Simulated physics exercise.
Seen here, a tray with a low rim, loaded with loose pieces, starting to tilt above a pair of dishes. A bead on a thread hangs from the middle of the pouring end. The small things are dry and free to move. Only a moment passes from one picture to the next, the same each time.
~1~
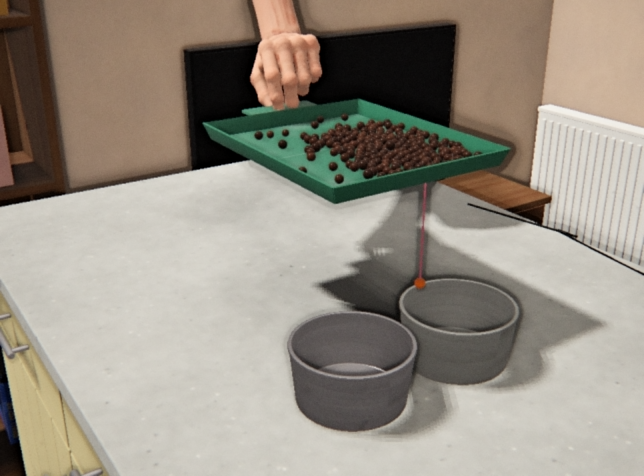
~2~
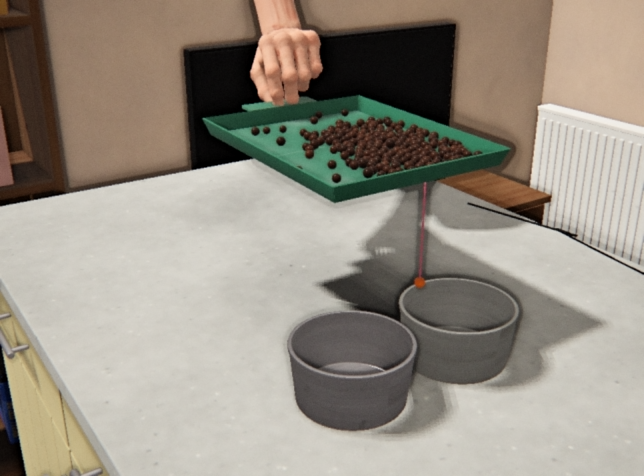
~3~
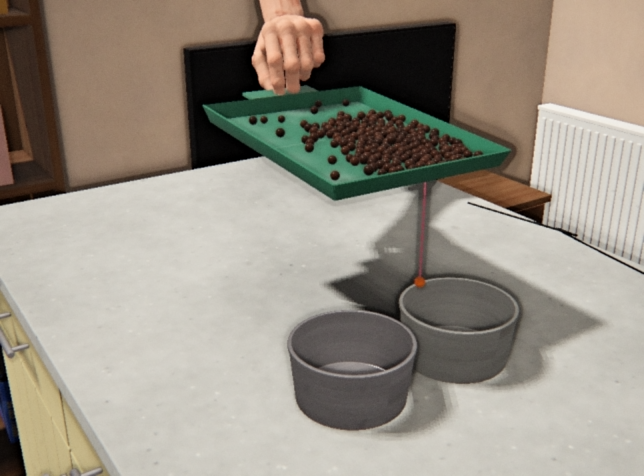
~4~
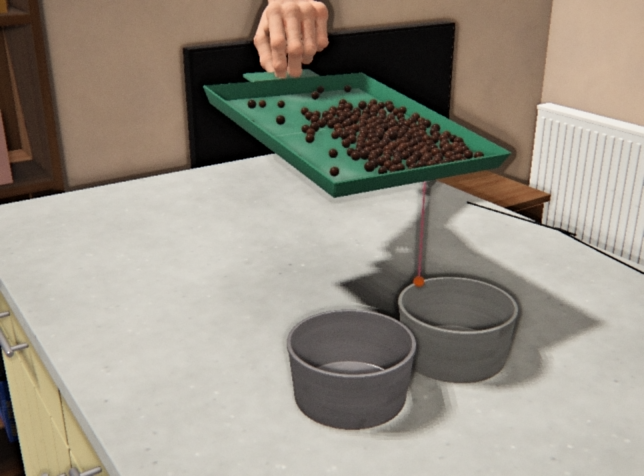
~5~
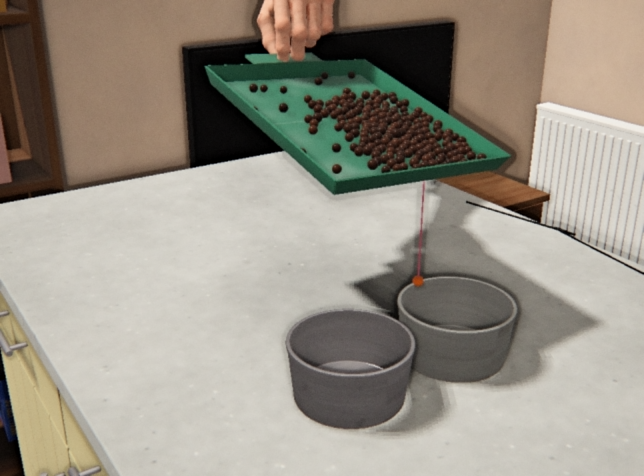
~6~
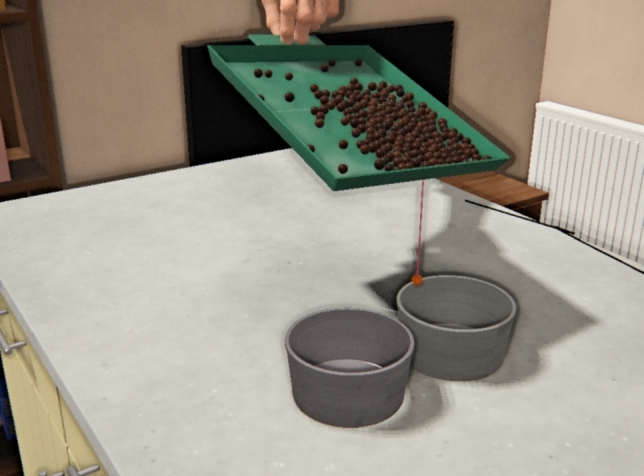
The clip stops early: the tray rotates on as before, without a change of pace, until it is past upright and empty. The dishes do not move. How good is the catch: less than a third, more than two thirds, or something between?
They take between a third and two thirds between them.
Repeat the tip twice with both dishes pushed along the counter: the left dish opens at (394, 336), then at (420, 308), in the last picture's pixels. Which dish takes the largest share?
First the right-hand dish, then the dish on the right.
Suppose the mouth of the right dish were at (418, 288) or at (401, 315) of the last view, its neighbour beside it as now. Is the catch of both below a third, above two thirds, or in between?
One: Less than a third. Two: Under a third.
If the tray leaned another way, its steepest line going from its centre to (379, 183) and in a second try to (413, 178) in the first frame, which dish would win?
First the left dish, then the right one.
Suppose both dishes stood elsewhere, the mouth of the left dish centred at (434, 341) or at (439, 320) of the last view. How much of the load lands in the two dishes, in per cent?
In turn 60 and 90 in a hundred.
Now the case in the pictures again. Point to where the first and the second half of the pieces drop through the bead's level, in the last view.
First near (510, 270), later near (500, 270).
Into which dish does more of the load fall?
Fuller: The dish on the right.
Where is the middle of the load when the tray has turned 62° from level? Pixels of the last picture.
Around (467, 164).
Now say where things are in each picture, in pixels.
In the first picture, corners of the pouring end at (335, 184) and (501, 148), level; middle of the load at (387, 148), chocolate balls; left dish at (390, 395); right dish at (498, 351); bead on its thread at (420, 283).
In the second picture, corners of the pouring end at (335, 183) and (501, 148), level; middle of the load at (387, 146).
In the third picture, corners of the pouring end at (336, 181) and (502, 149), tipped barely, lowest at the right corner; middle of the load at (388, 142), a stray few on the move.
In the fourth picture, corners of the pouring end at (337, 179) and (502, 151), tipped a little, lowest at the right corner; middle of the load at (388, 136), a small part on the move.
In the fifth picture, corners of the pouring end at (338, 176) and (502, 153), tipped a little, lowest at the right corner; middle of the load at (391, 131), a small part on the move.
In the sixth picture, corners of the pouring end at (339, 174) and (502, 155), tipped clearly, lowest at the right corner; middle of the load at (398, 127), nearly all on the move; left dish at (387, 391); right dish at (495, 347).
Soon after the last picture, tray tipped steeply; most on the tray; a stray few in the right dish; a small part outside both; about a quarter in the air.
A little later, tray tipped past a quarter turn; a stray few on the tray; about a third in the right dish; about half outside both; a small part in the air.
Later still, tray tipped past a quarter turn; about half in the right dish; about two thirds outside both.
By the end, tray tipped past a quarter turn; none in the left dish; about half in the right dish; about two thirds outside both.
